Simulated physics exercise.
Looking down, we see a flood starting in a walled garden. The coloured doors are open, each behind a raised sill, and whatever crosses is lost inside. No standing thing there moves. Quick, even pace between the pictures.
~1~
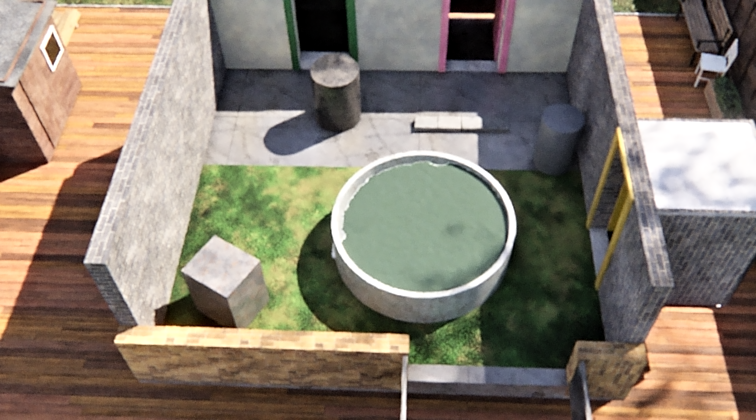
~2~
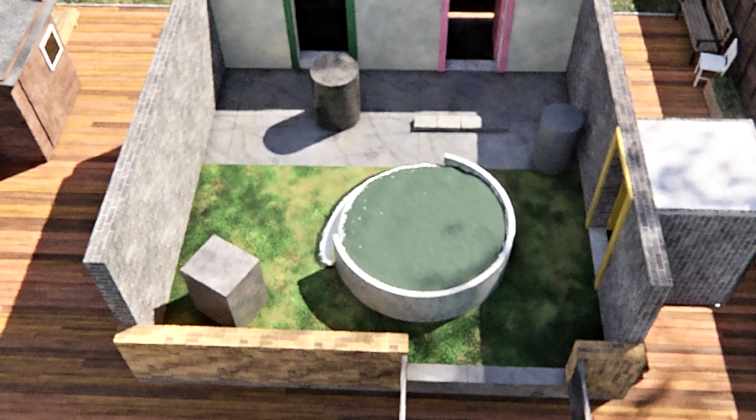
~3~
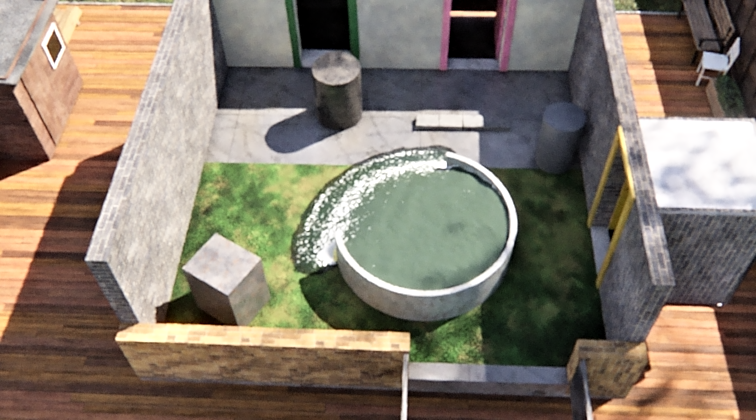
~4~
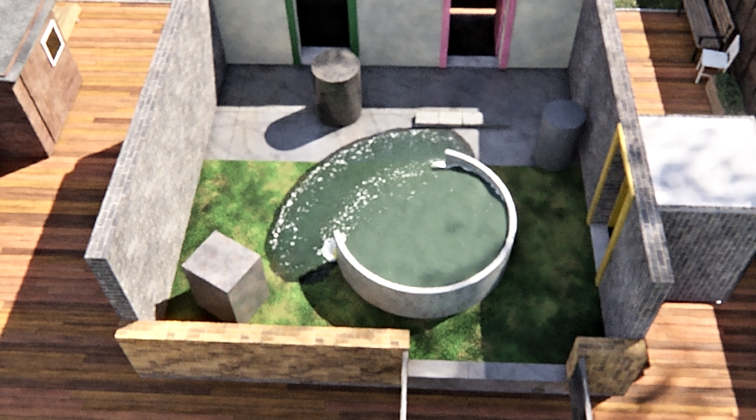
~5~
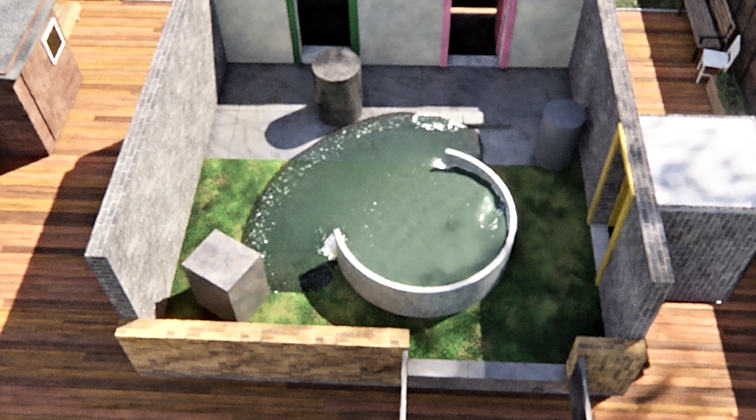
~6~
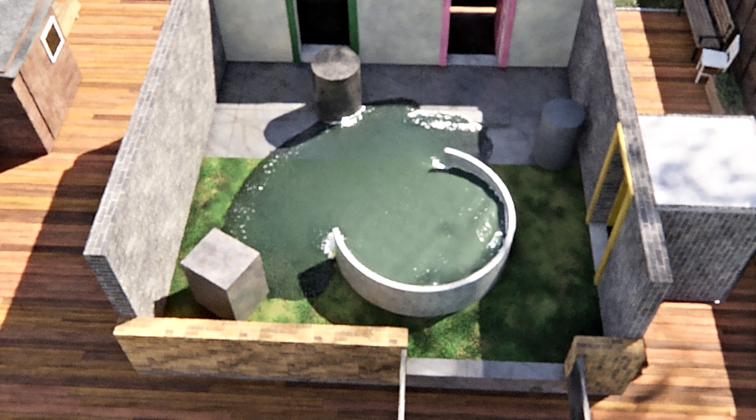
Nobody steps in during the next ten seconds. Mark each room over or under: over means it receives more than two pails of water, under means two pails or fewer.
Green door - under; pink door - over; yellow door - under.
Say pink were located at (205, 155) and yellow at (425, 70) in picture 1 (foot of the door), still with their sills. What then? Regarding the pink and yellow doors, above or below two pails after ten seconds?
Pink door tops the limit, yellow door tops the limit.
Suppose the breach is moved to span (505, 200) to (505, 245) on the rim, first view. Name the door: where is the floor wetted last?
That would be the one in green.
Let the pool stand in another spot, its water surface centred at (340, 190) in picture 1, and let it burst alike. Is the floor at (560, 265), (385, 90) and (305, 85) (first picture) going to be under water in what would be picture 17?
Result: Spared; inundated; inundated.
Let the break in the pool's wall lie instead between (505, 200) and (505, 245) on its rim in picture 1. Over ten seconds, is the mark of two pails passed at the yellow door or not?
Result - yellow overshoots.
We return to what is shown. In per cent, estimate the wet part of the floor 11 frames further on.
Estimate: Near 60 %.
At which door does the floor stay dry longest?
That would be the yellow one.
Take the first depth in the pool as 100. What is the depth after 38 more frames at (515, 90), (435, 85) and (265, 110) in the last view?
I'd say close to 16, 12 and 18 percent.
A moment on, water covers 50 % of the floor; the green door not reached, the pink door not reached, the yellow door not reached.
Next, water covers 60 % of the floor; the green door wet at the sill, nothing in, the pink door wet at the sill, nothing in, the yellow door not reached.
Then, water covers 75 % of the floor; the green door wet at the sill, nothing in, the pink door under two buckets in, the yellow door not reached.
Later, water covers 85 % of the floor; the green door under two buckets in, the pink door under two buckets in, the yellow door not reached.
In the end, water covers 100 % of the floor; the green door under two buckets in, the pink door over two buckets in, the yellow door wet at the sill, nothing in.
